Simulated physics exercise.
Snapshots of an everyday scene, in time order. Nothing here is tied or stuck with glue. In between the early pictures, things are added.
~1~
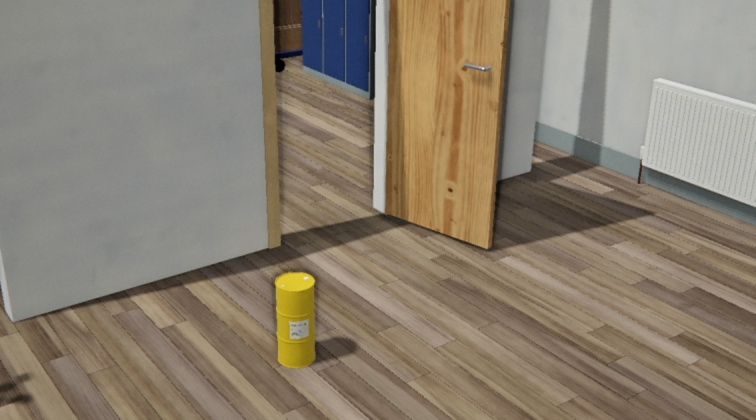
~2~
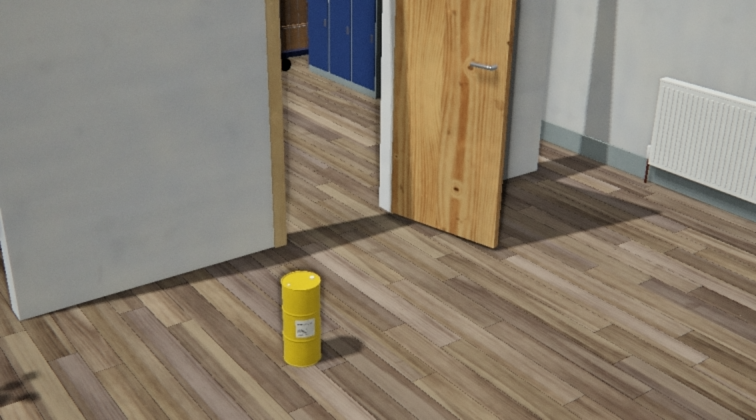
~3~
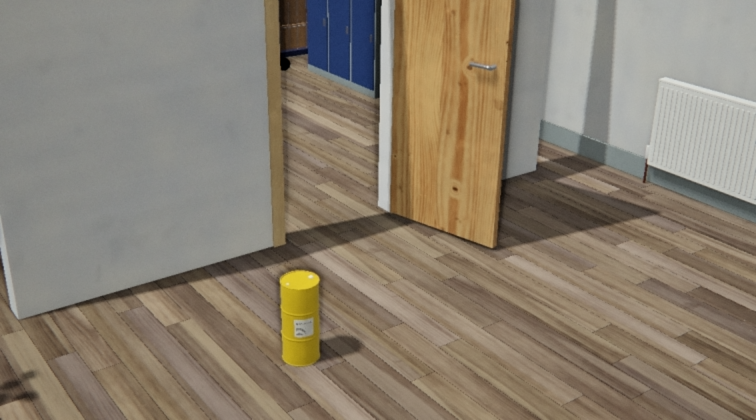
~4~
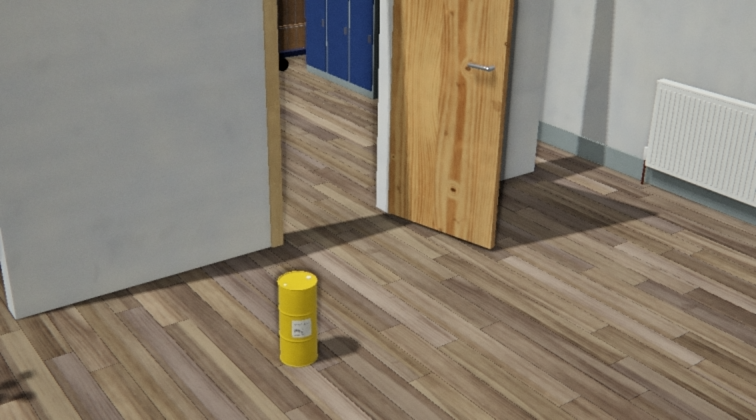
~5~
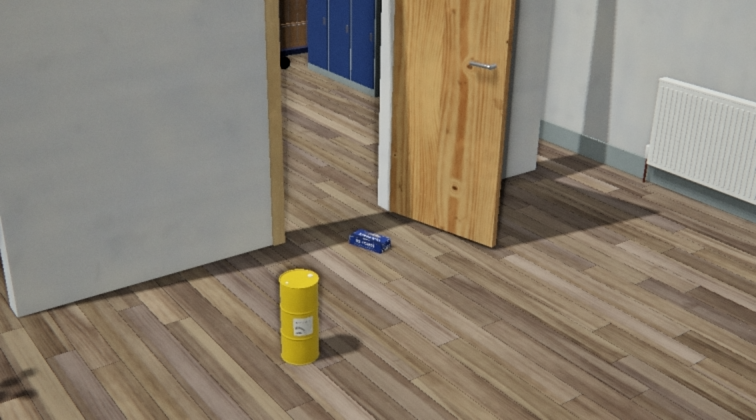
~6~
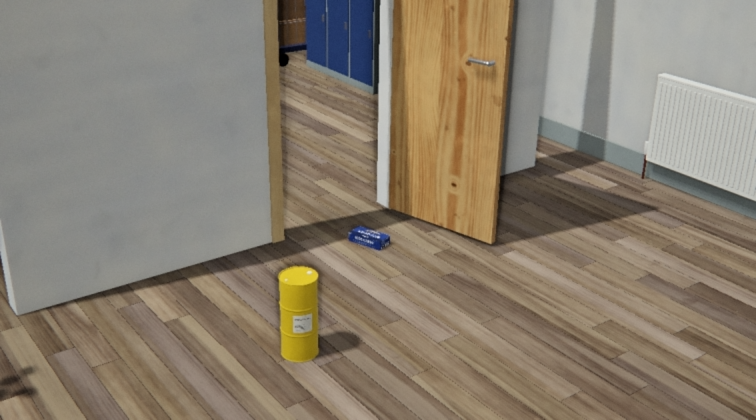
A small blue packet appeared on the wooden floor near the wide-open door, behind the yellow canister; before and after that, the door and canister stayed still, with only the view shifting slightly.
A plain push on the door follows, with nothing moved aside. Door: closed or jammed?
In this one the door finishes its swing without a hitch.
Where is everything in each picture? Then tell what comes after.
Door wide open and still; yellow canister (296, 320), in the first frame.
Door wide open and still; yellow canister (302, 319), in the second frame.
Door wide open and still; yellow canister (300, 319), in the third frame.
Door wide open and still; yellow canister (298, 319), in the fourth frame.
Door wide open and still; yellow canister (300, 317), in the fifth frame.
Door wide open and still; blue packet (369, 238); yellow canister (299, 315), in the sixth frame.
Then, 1.00 s on from there, open by 67°.
Then, 1.60 s on from there, open by 33°; blue packet shifted about its own width near (339, 236).
Then, 2.00 s on from there, open by 11°; blue packet shifted well along near (311, 227).
In the end, open by 0°; moved from the start, blue packet; yellow canister unmoved. At the end, from the last picture's camera, blue packet near (300, 219).
